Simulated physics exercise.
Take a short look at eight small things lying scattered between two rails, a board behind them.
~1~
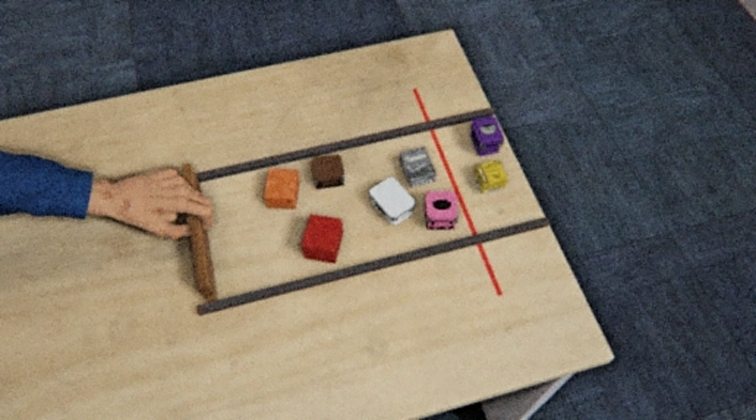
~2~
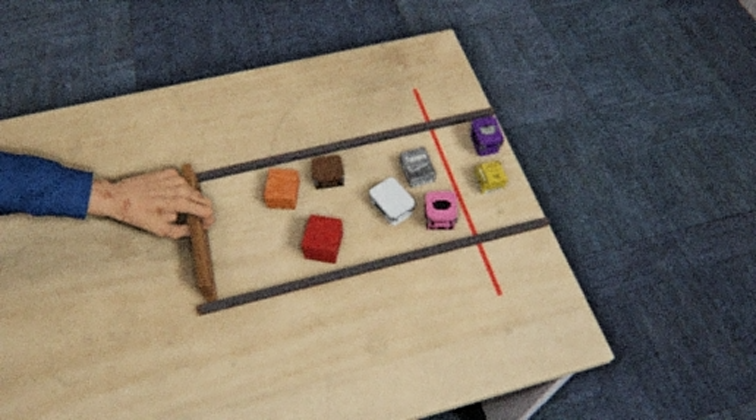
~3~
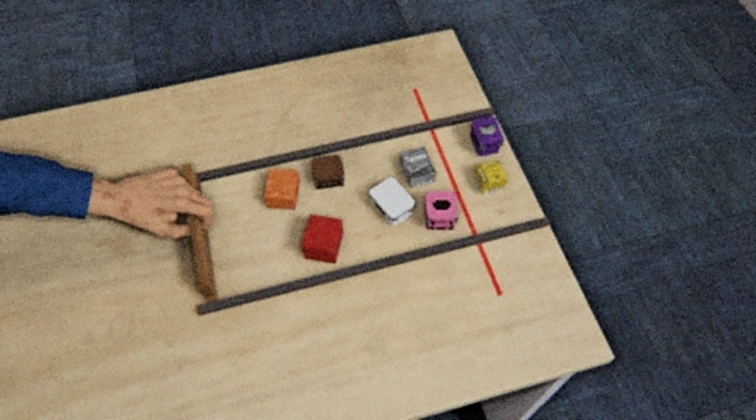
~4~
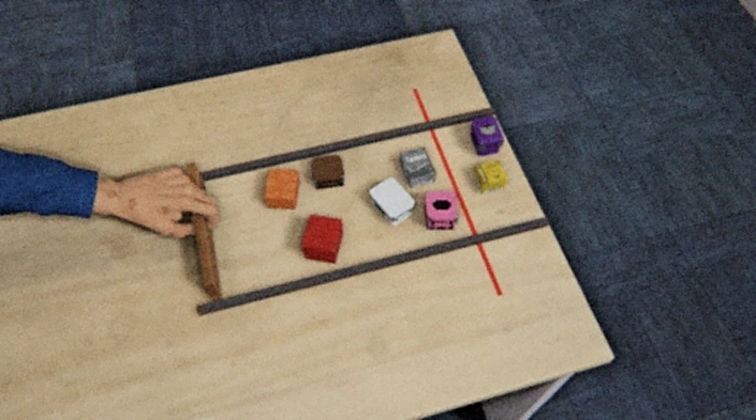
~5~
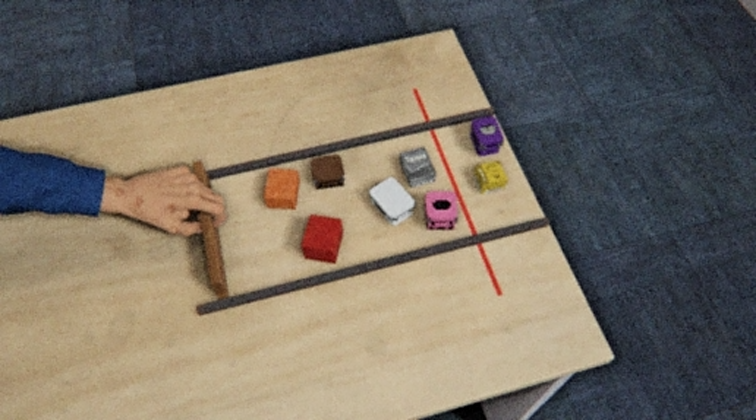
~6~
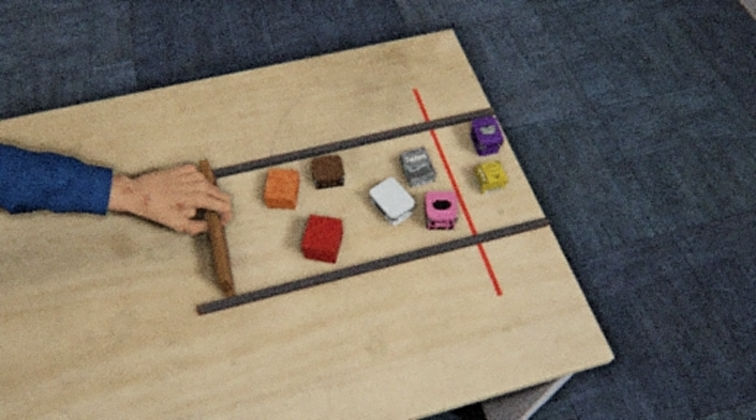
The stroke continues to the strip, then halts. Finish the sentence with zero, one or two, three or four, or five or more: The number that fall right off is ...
The number that fall right off is one or two.
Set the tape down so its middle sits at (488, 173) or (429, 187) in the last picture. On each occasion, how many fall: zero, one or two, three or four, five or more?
Count at position one: Five or over; at position two: No fall at all.
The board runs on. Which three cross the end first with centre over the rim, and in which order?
First the purple case, then the yellow box, then the grey box.
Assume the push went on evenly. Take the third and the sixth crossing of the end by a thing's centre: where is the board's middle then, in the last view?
About (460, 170) and about (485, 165).
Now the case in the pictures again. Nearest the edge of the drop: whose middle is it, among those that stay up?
That's the yellow box.
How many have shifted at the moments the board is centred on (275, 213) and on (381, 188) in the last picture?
First 1 and then 6.
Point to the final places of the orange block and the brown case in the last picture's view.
Roughly (455, 145), and the other roughly (479, 134).
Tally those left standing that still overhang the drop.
The number is 2.
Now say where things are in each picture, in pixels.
Purple case (486, 137); yellow box (490, 177); pink case (441, 211); board (199, 231); tape (453, 181), in the first picture.
Yellow box (490, 177); red block (323, 239), in the second picture.
Pink case (441, 211); grey box (417, 167), in the third picture.
Purple case (486, 137); board (204, 230), in the fourth picture.
Yellow box (490, 177); brown case (328, 173), in the fifth picture.
Purple case (486, 137); yellow box (490, 177); pink case (441, 211); board (217, 227); tape (453, 181), in the sixth picture.
Early on, none off yet; purple case at rest near (486, 137); yellow box at rest near (490, 177); pink case at rest near (441, 211).
Finally, the number that fall off is one or two; lost, purple case.
